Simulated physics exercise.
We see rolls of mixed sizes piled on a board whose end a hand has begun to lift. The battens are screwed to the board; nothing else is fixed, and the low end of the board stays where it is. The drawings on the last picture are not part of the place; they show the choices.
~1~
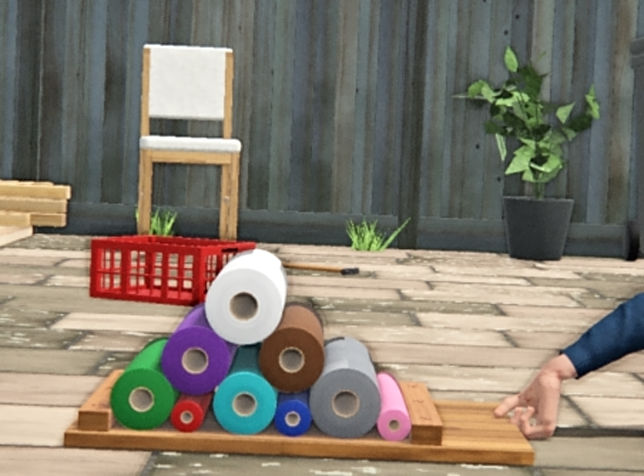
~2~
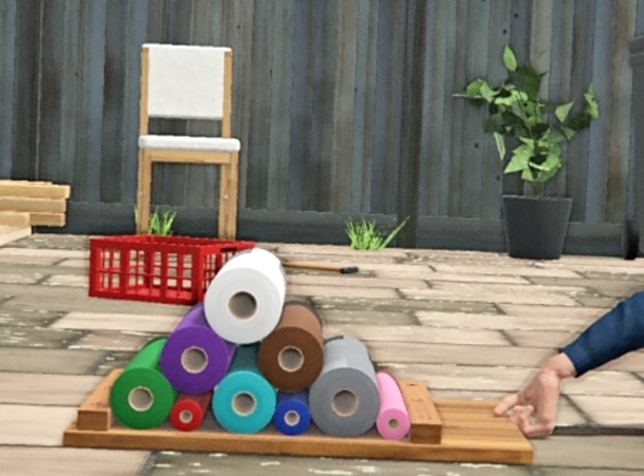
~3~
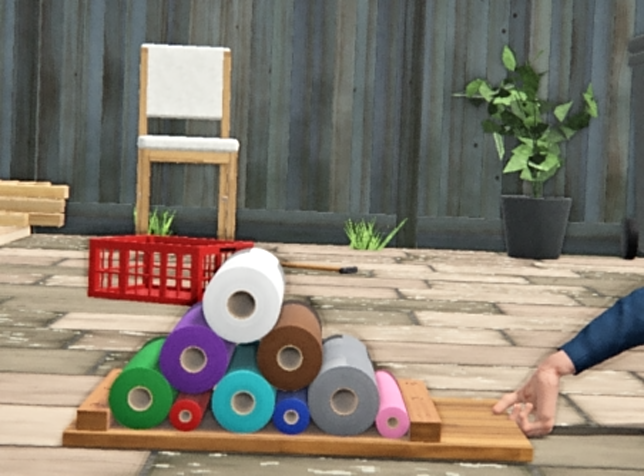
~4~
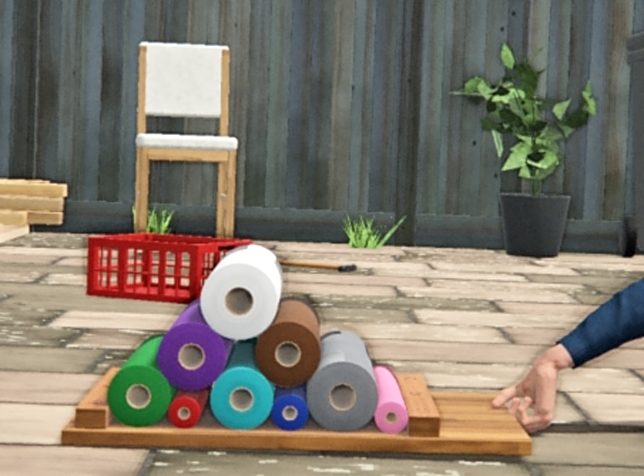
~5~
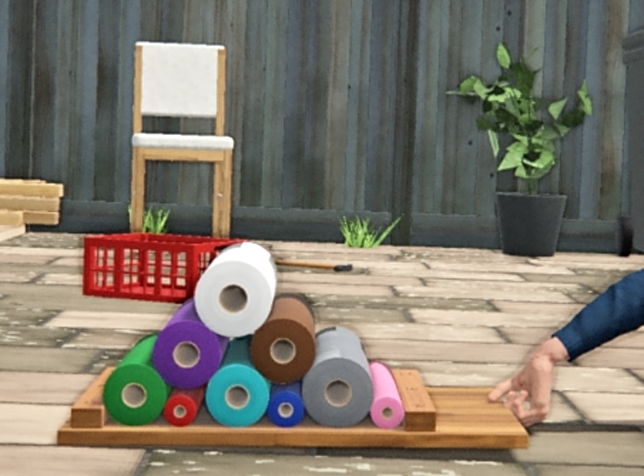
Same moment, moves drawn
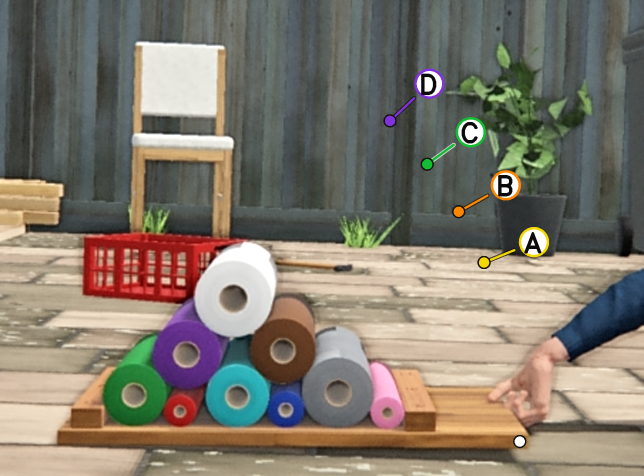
A pyramid of coloured rolls sits on a wooden board on a plank floor before a dark fence, seen from the front. White tops purple and brown, above green, red, turquoise, blue, grey and pink, with a red crate and chair behind and a potted plant at right. A hand holds the board's right end, the rolls keep their places, and the view shifts very slightly.
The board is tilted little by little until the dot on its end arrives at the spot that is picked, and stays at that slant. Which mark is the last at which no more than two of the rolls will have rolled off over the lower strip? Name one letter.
The answer is mark C.
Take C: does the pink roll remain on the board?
Yes, with C.
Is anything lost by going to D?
At D: Yes.
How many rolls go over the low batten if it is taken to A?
At A the number is none.
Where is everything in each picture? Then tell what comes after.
Brown roll (291, 359); purple roll (195, 360); white roll (244, 306), in the first picture.
White roll (243, 305); board (300, 412), in the second picture.
Board (300, 411); pink roll (393, 422); blue roll (291, 417), in the third picture.
Board (299, 408); green roll (139, 396); turquoise roll (242, 399); red roll (184, 413), in the fourth picture.
Board (295, 404); green roll (134, 395); red roll (180, 411), in the fifth picture.
On the marked copy, A at (484, 262); B at (459, 212); C at (427, 165); D at (390, 121); the white dot at (520, 442).
Following C. Soon after the start, board at 20°.
Later, board at 38°.
In the end, board at 38°, none over the low batten.
As for the rest, A none over the low batten; B none over the low batten; D three over the low batten (brown, purple, white).
